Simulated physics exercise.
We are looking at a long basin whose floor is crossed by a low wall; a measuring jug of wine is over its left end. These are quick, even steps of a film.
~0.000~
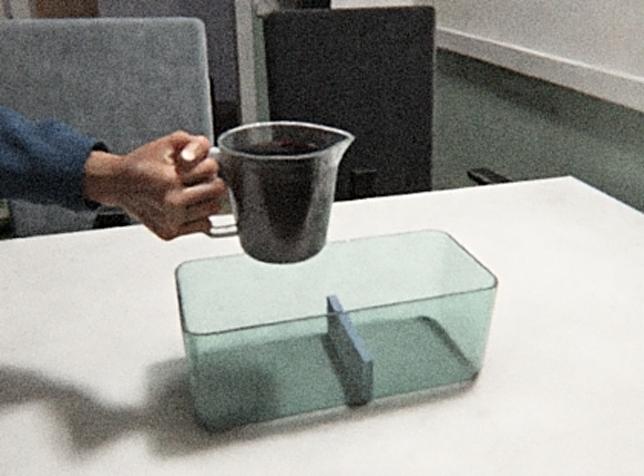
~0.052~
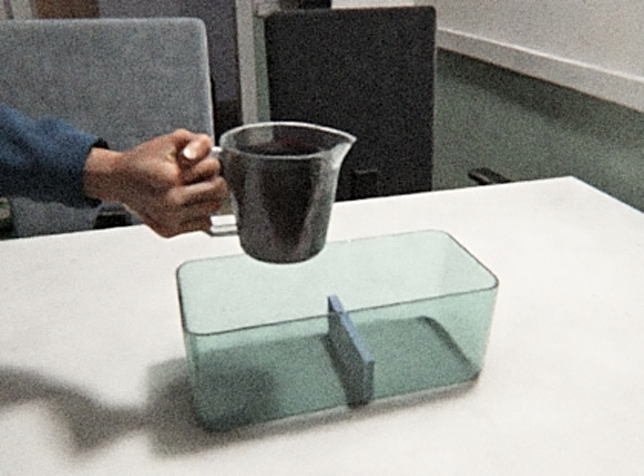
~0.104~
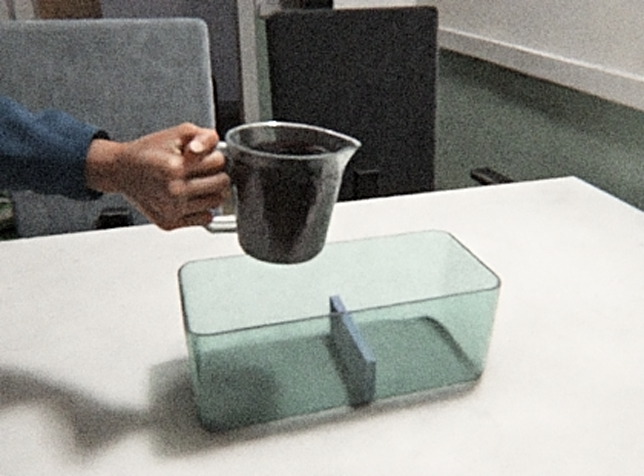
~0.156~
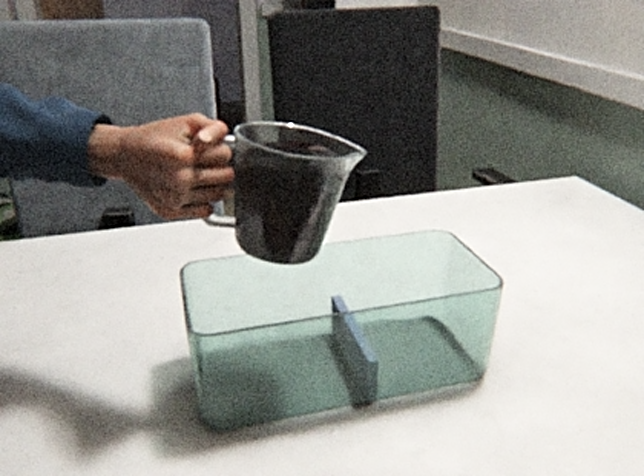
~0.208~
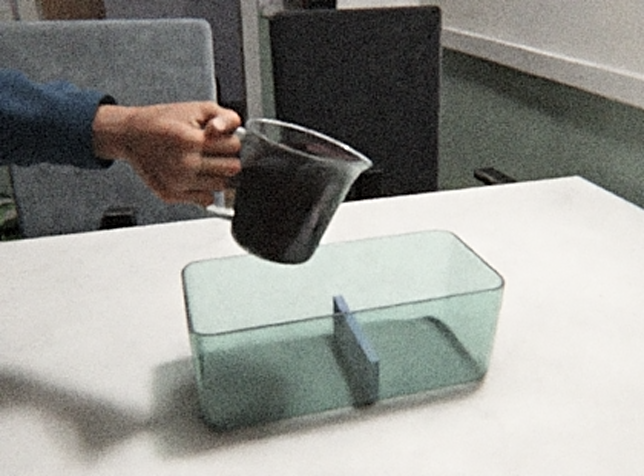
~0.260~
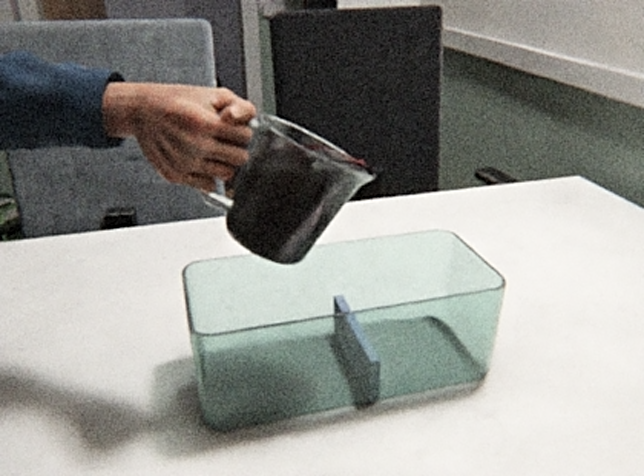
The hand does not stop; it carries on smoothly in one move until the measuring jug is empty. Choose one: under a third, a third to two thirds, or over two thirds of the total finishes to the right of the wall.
Over two thirds finishes to the right of the wall.
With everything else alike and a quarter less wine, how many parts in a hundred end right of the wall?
My estimate is about 95 percent.
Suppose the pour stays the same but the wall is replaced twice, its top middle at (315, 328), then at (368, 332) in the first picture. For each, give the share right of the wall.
Roughly 95 % and 85 %.
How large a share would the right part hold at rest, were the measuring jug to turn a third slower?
About 95 %.
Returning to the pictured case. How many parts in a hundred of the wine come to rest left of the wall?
Roughly 5 %.
A moment on, the measuring jug is tipped on its side and 56 per cent is still to pour, 0 is left of the wall and 26 right of it.
Next, the measuring jug is tipped on its side and 15 per cent is still to pour, 2 is left of the wall and 75 right of it.
Then the measuring jug is tipped on its side and 2 per cent is still to pour, 3 is left of the wall and 92 right of it.
Later the measuring jug is tipped on its side and 0 per cent is still to pour, 3 is left of the wall and 95 right of it.
Finally, 3 per cent lies left of the wall, 95 right of it and 2 outside.
